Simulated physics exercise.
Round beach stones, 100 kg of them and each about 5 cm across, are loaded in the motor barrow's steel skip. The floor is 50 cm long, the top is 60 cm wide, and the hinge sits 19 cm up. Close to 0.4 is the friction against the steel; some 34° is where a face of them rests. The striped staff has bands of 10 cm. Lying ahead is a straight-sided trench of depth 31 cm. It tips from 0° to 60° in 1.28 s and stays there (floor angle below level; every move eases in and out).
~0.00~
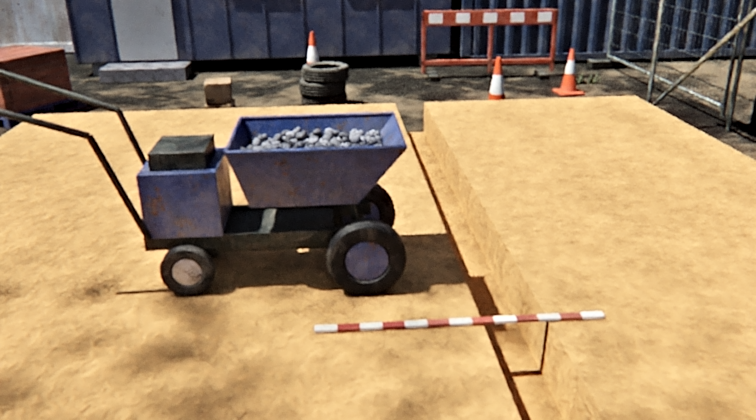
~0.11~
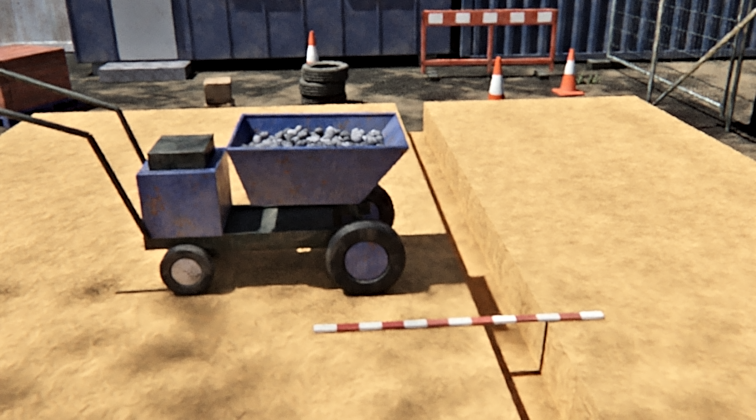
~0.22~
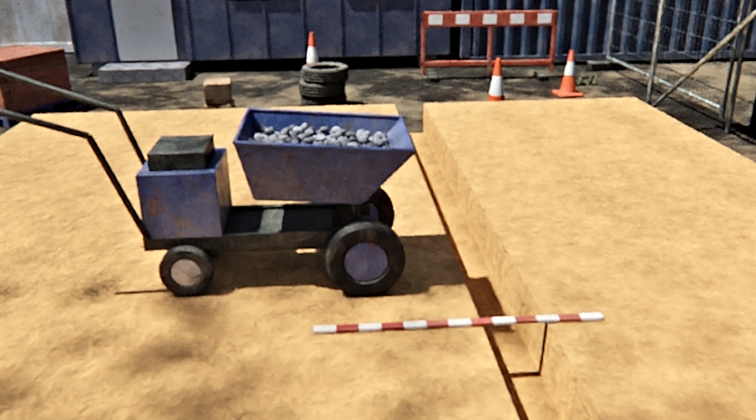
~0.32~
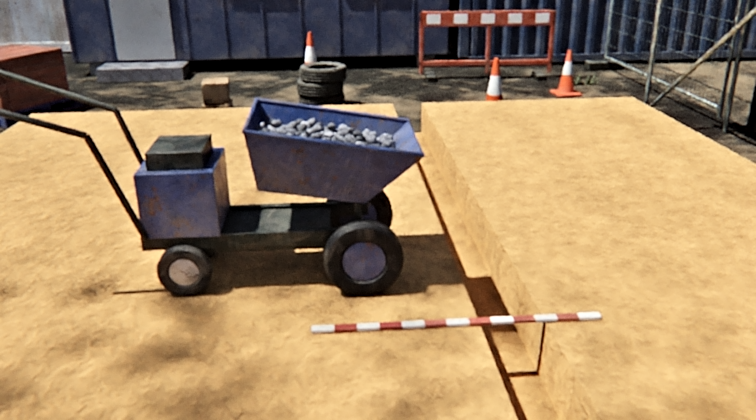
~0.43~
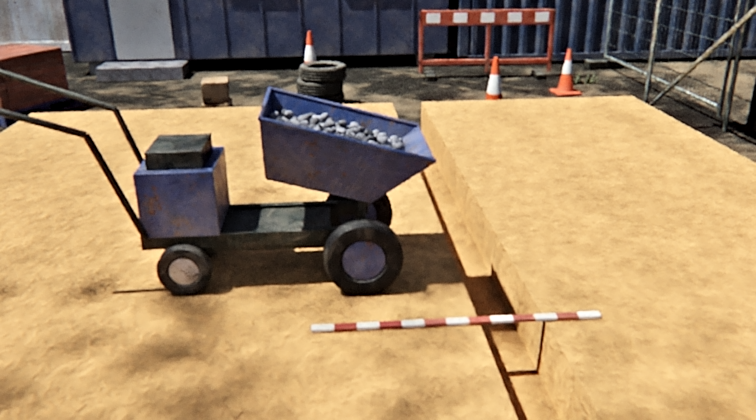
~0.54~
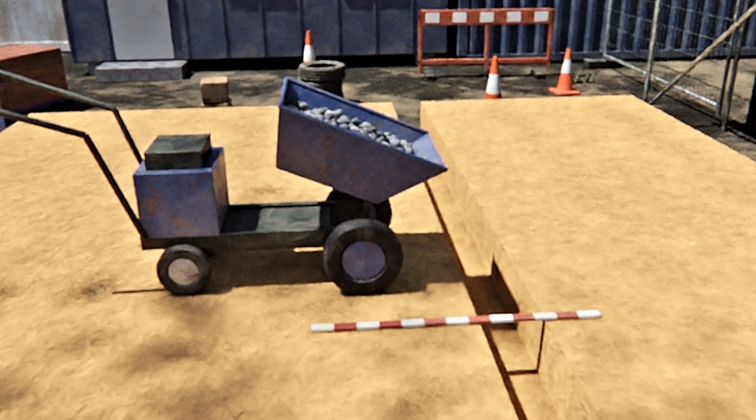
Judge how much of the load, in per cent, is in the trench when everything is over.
I judge it at about 61 per cent.
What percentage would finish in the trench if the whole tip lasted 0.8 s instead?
Near 50 per cent.
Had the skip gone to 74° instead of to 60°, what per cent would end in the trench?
Then about 60 per cent.
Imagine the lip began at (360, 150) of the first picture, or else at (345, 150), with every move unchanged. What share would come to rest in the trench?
Near 80 then near 60 percent.
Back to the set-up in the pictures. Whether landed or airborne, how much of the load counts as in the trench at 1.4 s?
By that moment, roughly 20 per cent of the load.
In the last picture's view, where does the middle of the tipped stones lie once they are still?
Their middle is at about (497, 295).
After 1.0 s the floor is at 51°; 100 % in the skip; the foremost stones are at (462, 192).
After 1.4 s the floor is at 60°; 73 % in the skip, 19 % in the trench, 7 % past the trench; the foremost stones are at (544, 254).
After 1.7 s the floor is at 60°; 42 % in the skip, 31 % in the trench, 28 % past the trench; the foremost stones are at (606, 243).
After 3.7 s the floor is at 60°; 10 % in the skip, 61 % in the trench, 29 % past the trench; the foremost stones are at (672, 246).
